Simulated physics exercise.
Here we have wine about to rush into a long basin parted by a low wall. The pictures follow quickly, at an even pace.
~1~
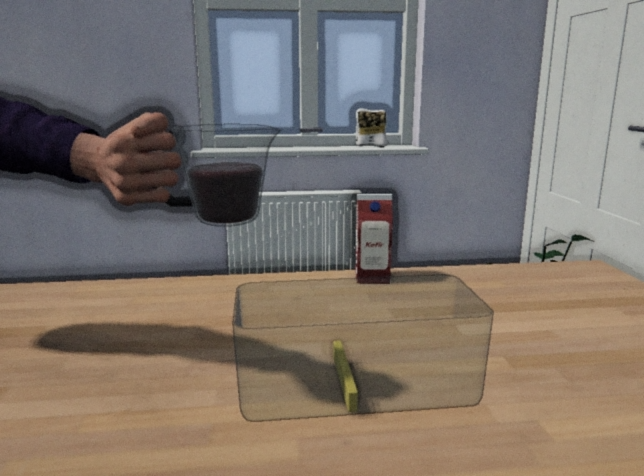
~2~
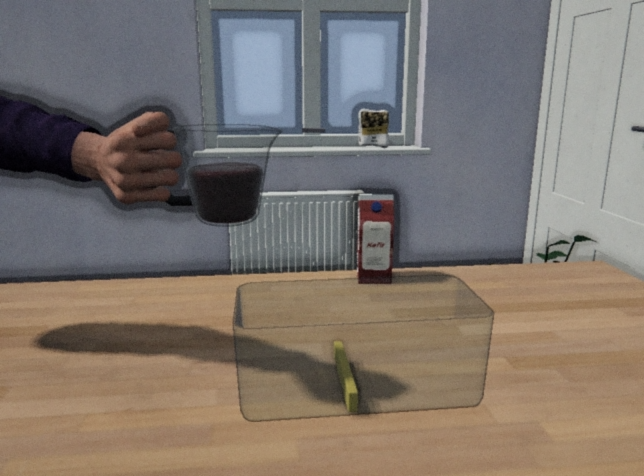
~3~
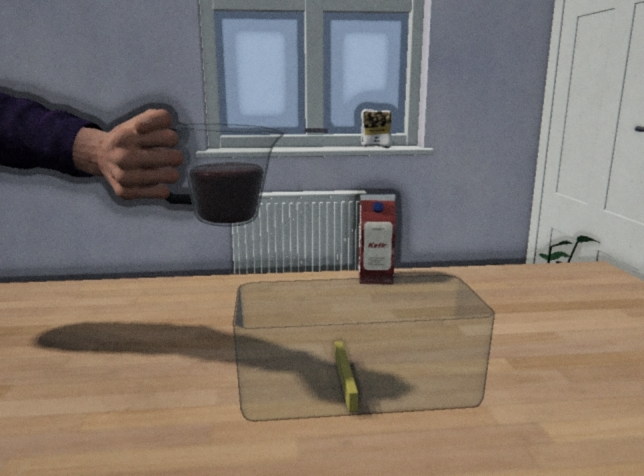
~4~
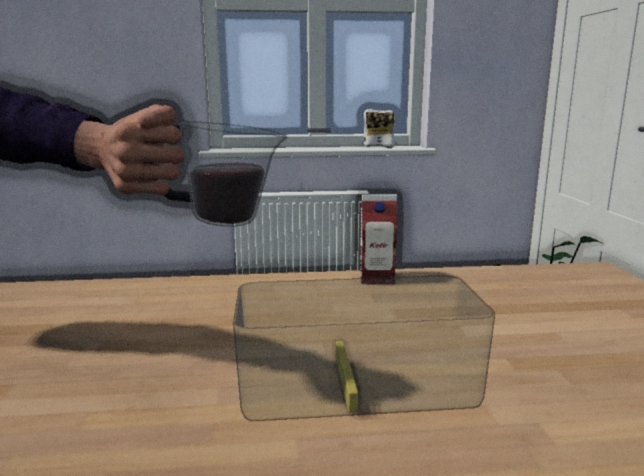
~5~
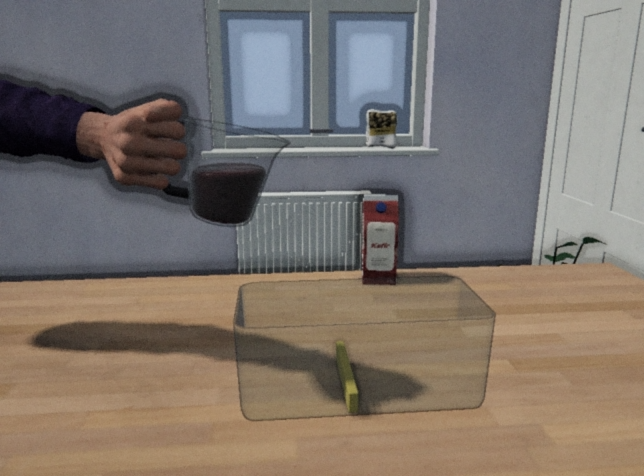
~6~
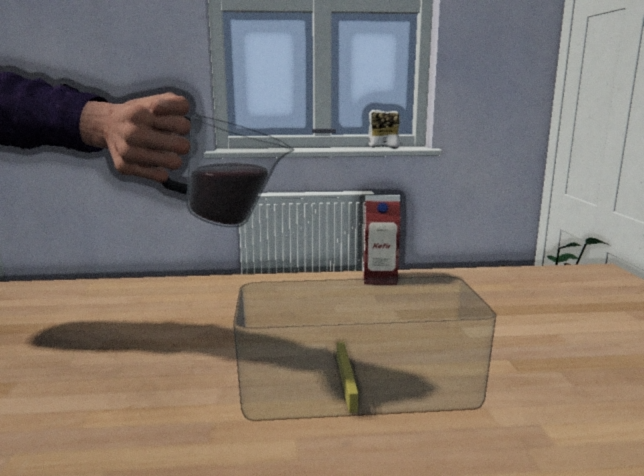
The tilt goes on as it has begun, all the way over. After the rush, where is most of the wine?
Most lies in the left-hand part.
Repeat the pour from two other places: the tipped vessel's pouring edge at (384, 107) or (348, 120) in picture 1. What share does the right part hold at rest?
About 80 and 85 per cent.
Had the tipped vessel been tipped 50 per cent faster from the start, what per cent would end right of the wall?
Some 30 per cent.
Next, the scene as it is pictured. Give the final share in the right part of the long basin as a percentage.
Close to 30 per cent.
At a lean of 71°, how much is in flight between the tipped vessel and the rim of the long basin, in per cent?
Close to 10 per cent.
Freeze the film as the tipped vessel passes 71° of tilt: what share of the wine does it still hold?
Close to 90 per cent.
A moment on, the tilt is 71° and 89 per cent is still to pour, 0 is left of the wall and 0 right of it.
Next, the tilt is 94° and 29 per cent is still to pour, 33 is left of the wall and 8 right of it.
Then the tilt is 94° and 3 per cent is still to pour, 64 is left of the wall and 27 right of it.
Later the tilt is 94° and 0 per cent is still to pour, 71 is left of the wall and 28 right of it.
At rest 71 per cent lies left of the wall, 28 right of it and 1 outside.
